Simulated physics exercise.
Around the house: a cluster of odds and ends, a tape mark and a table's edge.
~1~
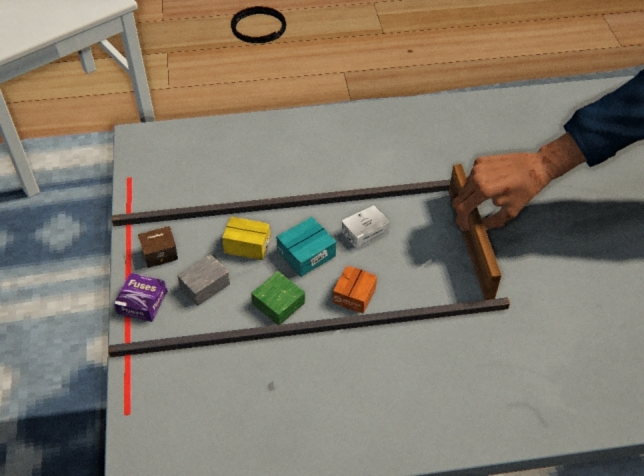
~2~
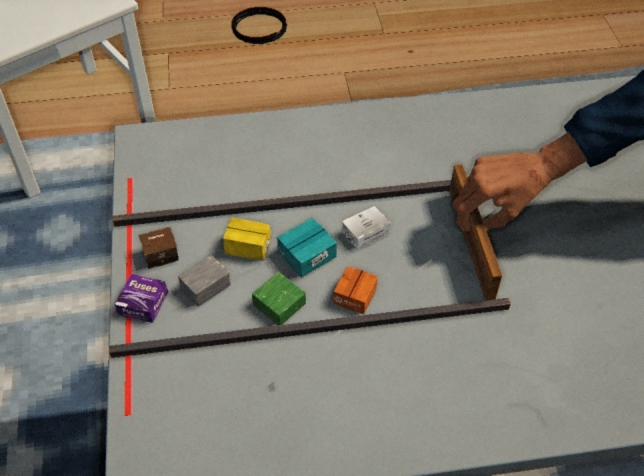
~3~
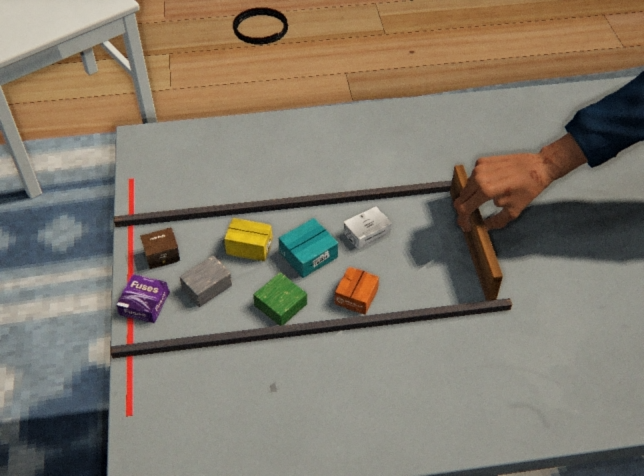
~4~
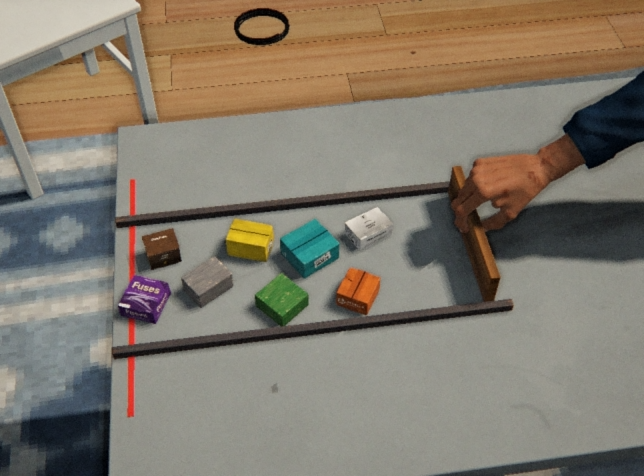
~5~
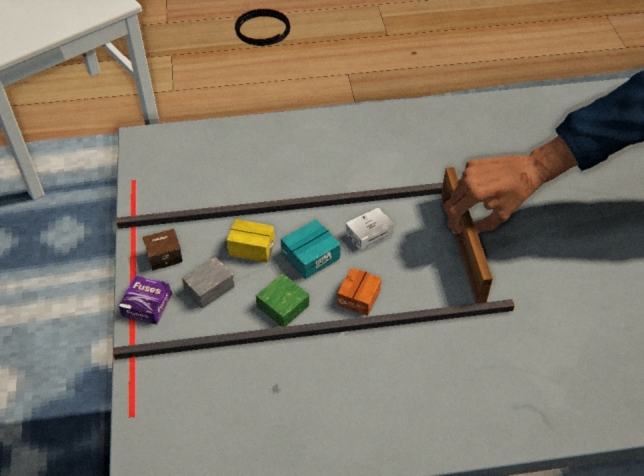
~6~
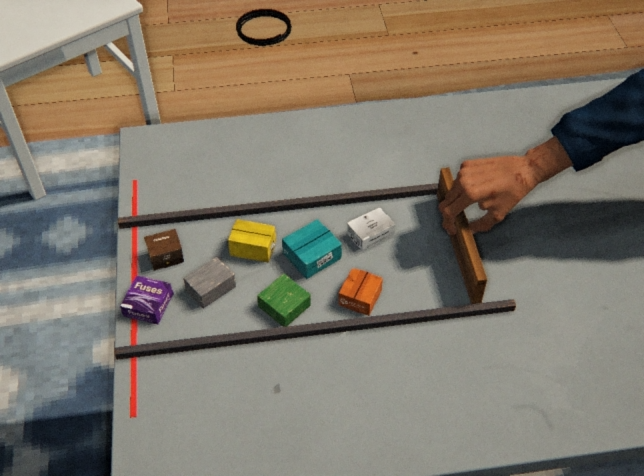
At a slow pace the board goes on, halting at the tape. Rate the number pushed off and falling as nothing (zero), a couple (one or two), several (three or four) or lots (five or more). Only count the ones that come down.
It is lots.
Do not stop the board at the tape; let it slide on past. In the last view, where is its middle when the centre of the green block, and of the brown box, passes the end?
Near (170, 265) in the first case, near (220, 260) in the other.
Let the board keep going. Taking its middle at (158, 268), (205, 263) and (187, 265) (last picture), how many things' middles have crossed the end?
The counts would come out as 5, 2 and 2.
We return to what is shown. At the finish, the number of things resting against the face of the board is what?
The count in contact is 1.
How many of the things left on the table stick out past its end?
The total comes out at 1.
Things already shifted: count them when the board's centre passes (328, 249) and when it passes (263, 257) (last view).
I make it 4 at the first spot and 8 at the other.
A little later, none off yet; purple box at rest near (147, 300); brown box at rest near (164, 249); grey block at rest near (210, 282).
Next, none off yet; purple box shifted a little near (125, 309); brown box shifted about its own width near (139, 248); grey block shifted about its own width near (170, 287).
When it is over, the number that fall off is five or more; down, white box, turquoise box, green block, yellow box, grey block, brown box and purple box.
